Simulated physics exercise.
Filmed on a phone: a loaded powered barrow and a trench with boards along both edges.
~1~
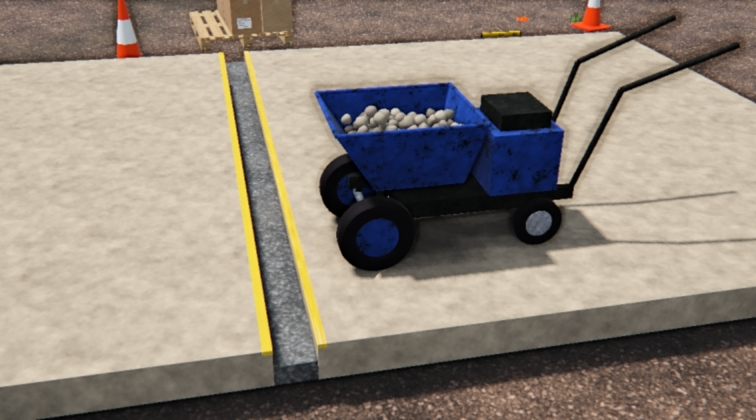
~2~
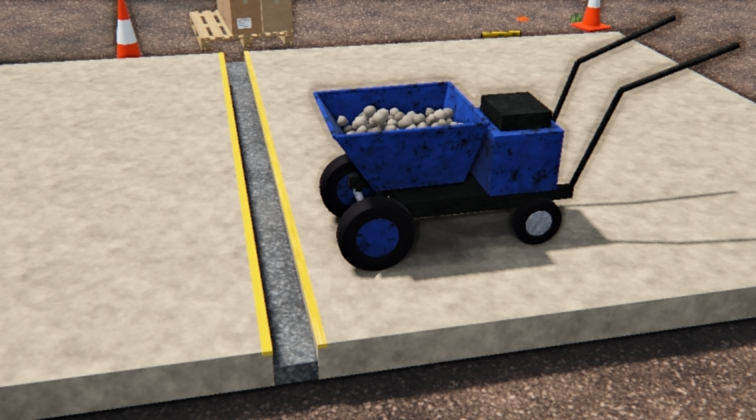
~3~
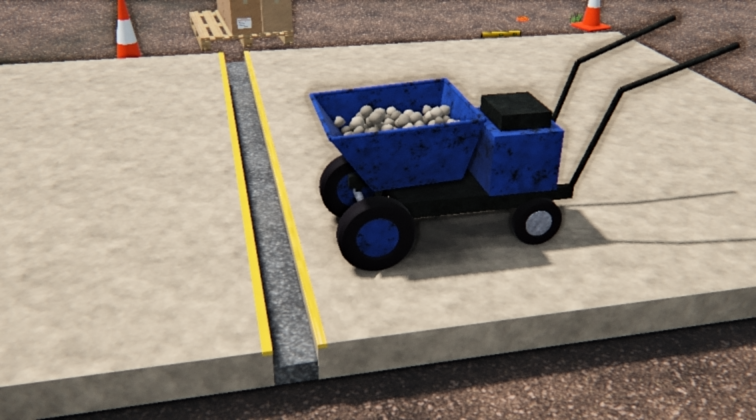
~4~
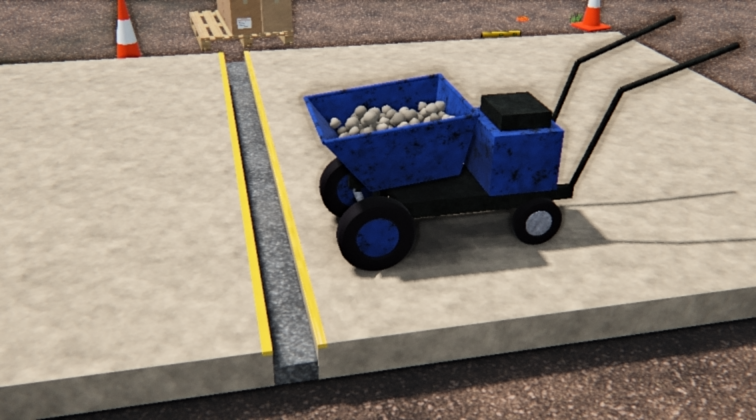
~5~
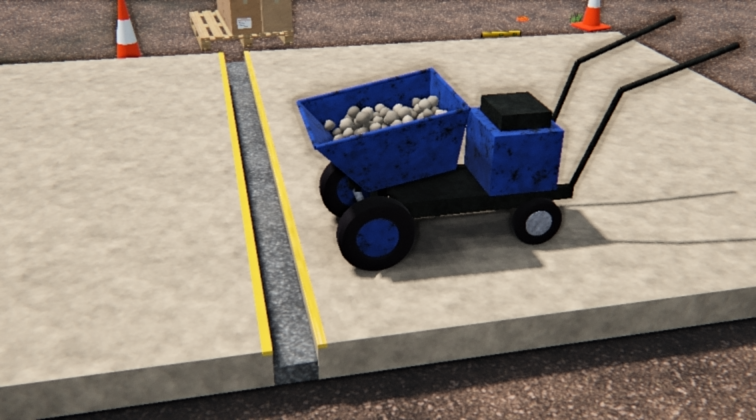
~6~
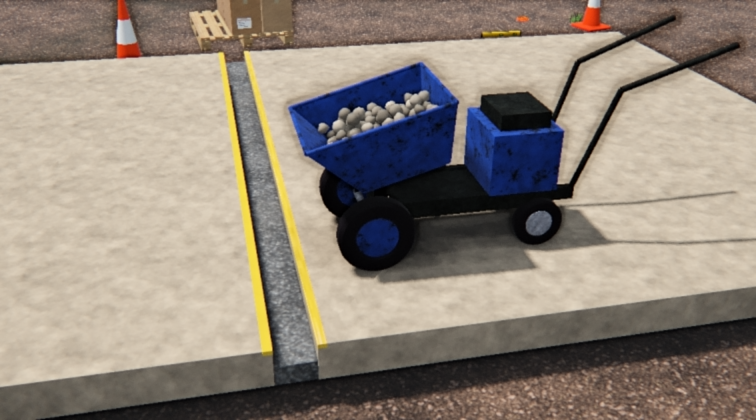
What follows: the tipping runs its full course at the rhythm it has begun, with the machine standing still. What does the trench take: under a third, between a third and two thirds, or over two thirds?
The trench ends with less than a third of it.
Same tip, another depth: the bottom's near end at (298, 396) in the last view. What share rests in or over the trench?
It comes to 0 per cent or so.
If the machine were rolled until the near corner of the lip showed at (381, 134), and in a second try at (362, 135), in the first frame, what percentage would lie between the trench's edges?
In turn 60 and 50 in a hundred.
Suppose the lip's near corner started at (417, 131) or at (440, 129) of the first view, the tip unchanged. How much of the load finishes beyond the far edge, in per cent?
The first gives 0 %, the second 0 %.
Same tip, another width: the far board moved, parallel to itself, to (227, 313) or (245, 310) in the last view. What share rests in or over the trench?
Near 50 % and 30 %.
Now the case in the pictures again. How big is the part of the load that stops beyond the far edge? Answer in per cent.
Roughly 60 in a hundred.
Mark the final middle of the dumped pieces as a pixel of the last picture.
Roughly at (223, 253).
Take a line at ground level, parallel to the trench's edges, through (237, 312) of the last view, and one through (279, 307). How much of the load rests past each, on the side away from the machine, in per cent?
The first gives 40 %, the second 60 %.
Shortly afterwards, skip tipped steeply; the whole lot in the skip.
Next, skip tipped steeply; all but a few in the skip; a little beyond it.
Some moments later, skip tipped right over; near half in the skip; only a few in or heaped over the trench; near half beyond it.
In the end, skip tipped right over; near a third in the skip; only a few in or heaped over the trench; near two thirds beyond it.
